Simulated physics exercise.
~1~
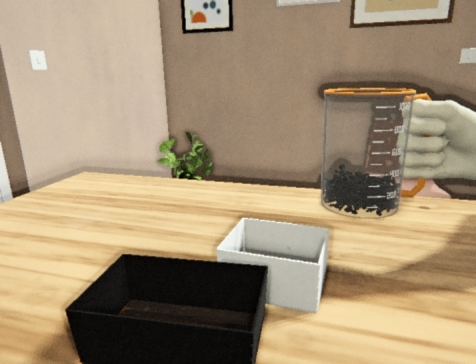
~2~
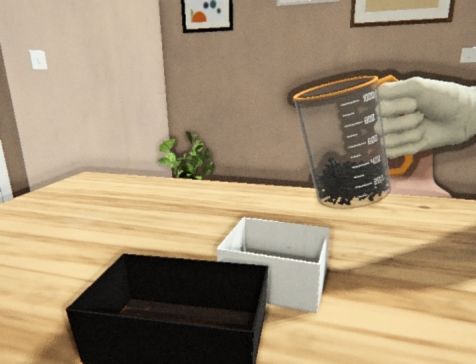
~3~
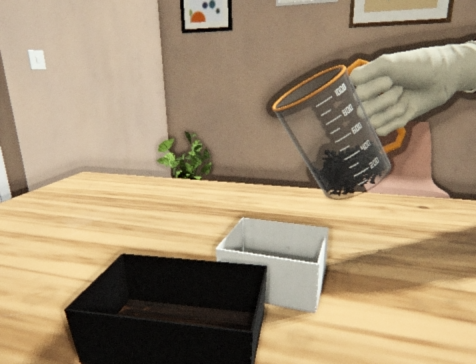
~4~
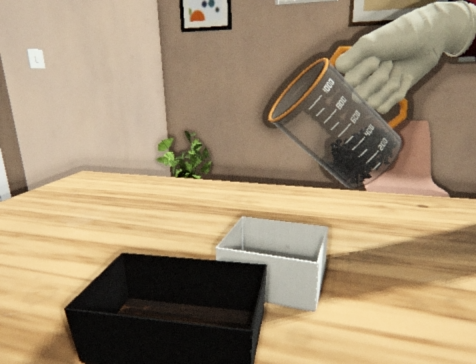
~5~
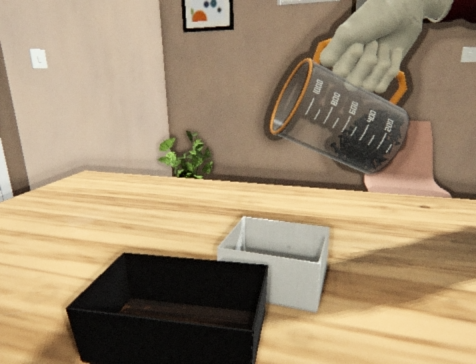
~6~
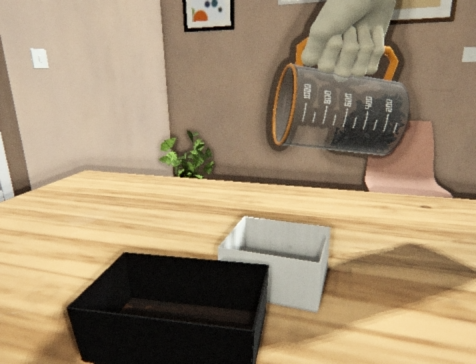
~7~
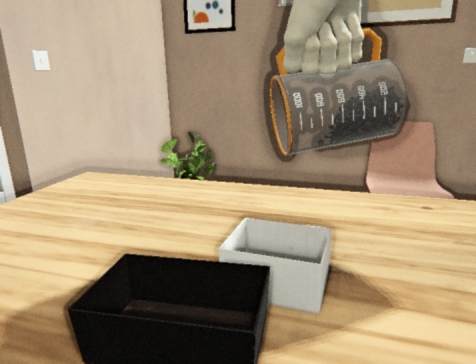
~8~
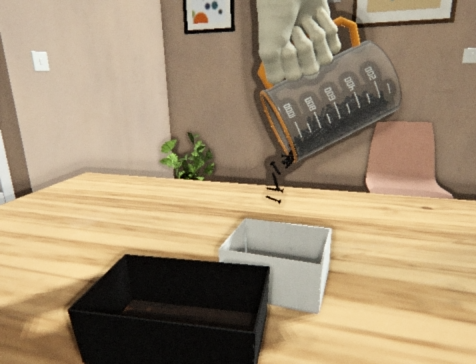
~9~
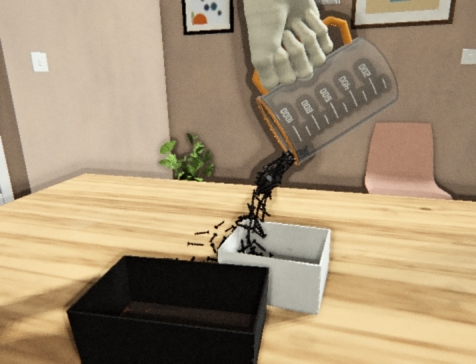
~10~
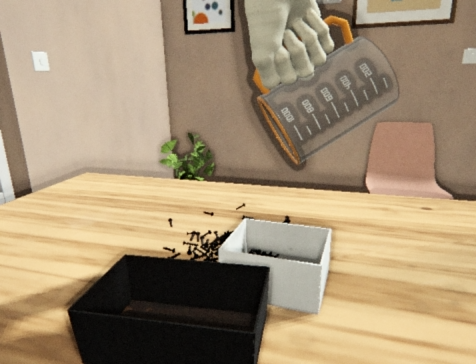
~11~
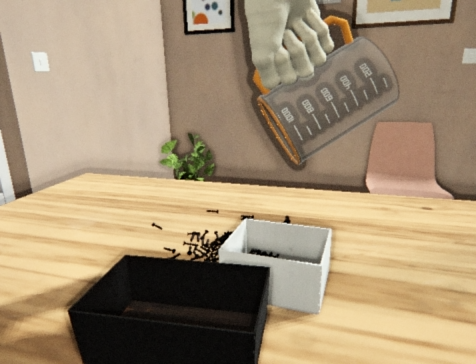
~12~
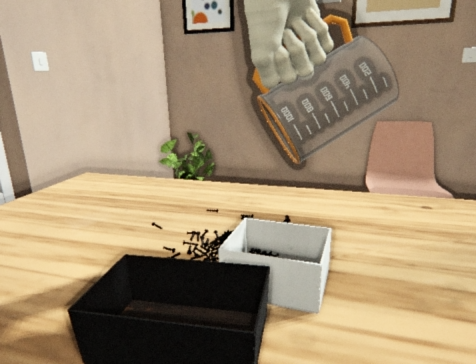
Gloved hand tipping a clear jug of black screws, pouring some into a white tin but spilling most onto the wooden table.
